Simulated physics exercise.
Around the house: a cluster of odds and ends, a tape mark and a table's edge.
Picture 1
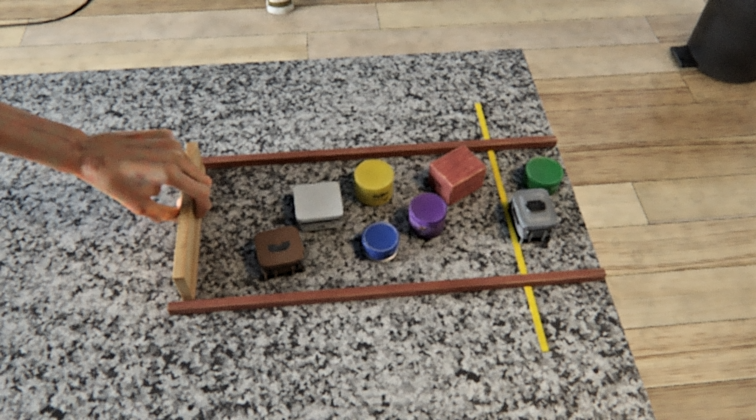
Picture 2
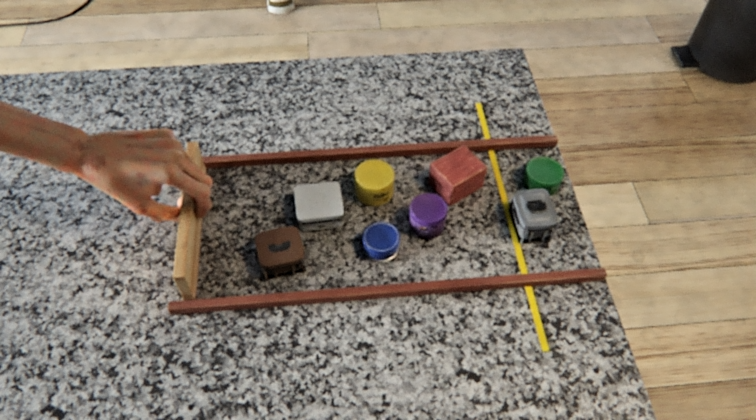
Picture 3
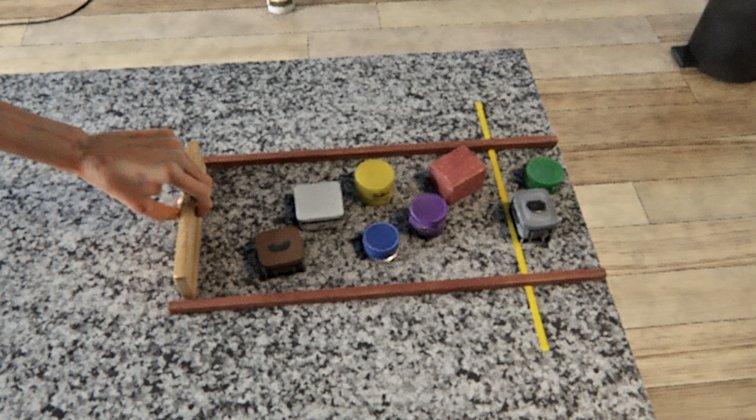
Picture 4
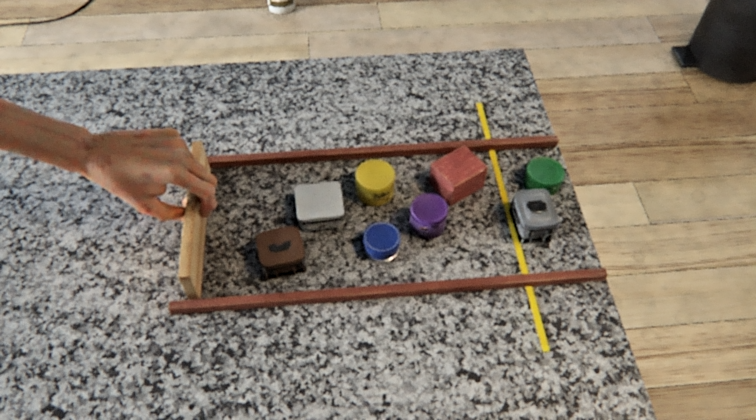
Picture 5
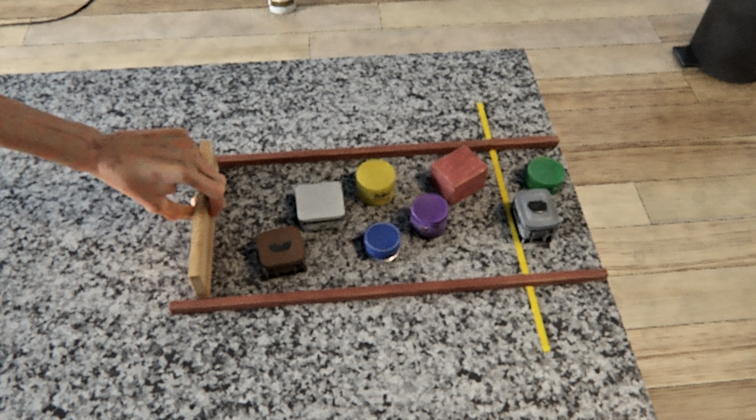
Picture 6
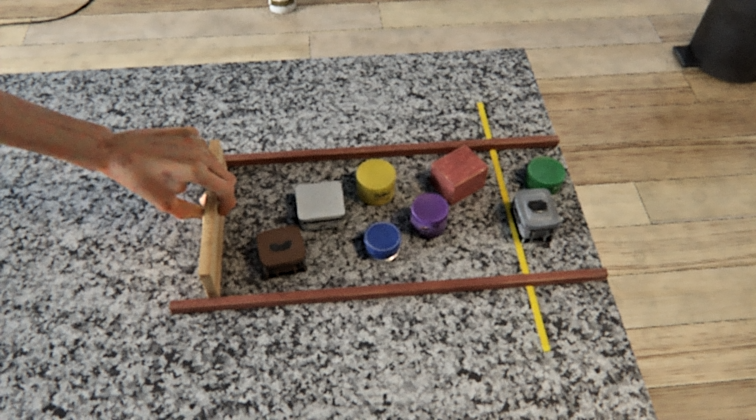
A hand slides a wooden board slightly right between two rails, toward the scattered objects.
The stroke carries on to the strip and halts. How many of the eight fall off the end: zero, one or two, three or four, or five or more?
In the end the number that fall off is one or two.
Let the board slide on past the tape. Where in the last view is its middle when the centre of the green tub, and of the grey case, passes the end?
Near (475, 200) and (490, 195).
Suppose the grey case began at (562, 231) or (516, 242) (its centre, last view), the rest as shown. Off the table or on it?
In that order, it tumbles off; stays on.
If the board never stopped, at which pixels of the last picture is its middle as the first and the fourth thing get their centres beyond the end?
At (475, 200) for the first, at (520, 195) for the fourth.
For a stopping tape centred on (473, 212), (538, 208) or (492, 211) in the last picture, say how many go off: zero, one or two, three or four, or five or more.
One after another: Not one; more than four; either one or two.
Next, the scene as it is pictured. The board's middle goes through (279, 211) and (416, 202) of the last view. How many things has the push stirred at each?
By then 1, and 6.
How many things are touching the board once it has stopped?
It touches 3.
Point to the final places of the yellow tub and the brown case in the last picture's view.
The yellow tub stops around (518, 161); the brown case around (540, 236).
Soon after, none off yet; green tub at rest near (545, 176); grey case at rest near (534, 215); red block at rest near (459, 175).
Then, none off yet; green tub at rest near (545, 176); grey case at rest near (534, 215); red block moved a little near (480, 170).
At rest, the number that fall off is one or two; fallen, grey case and green tub.
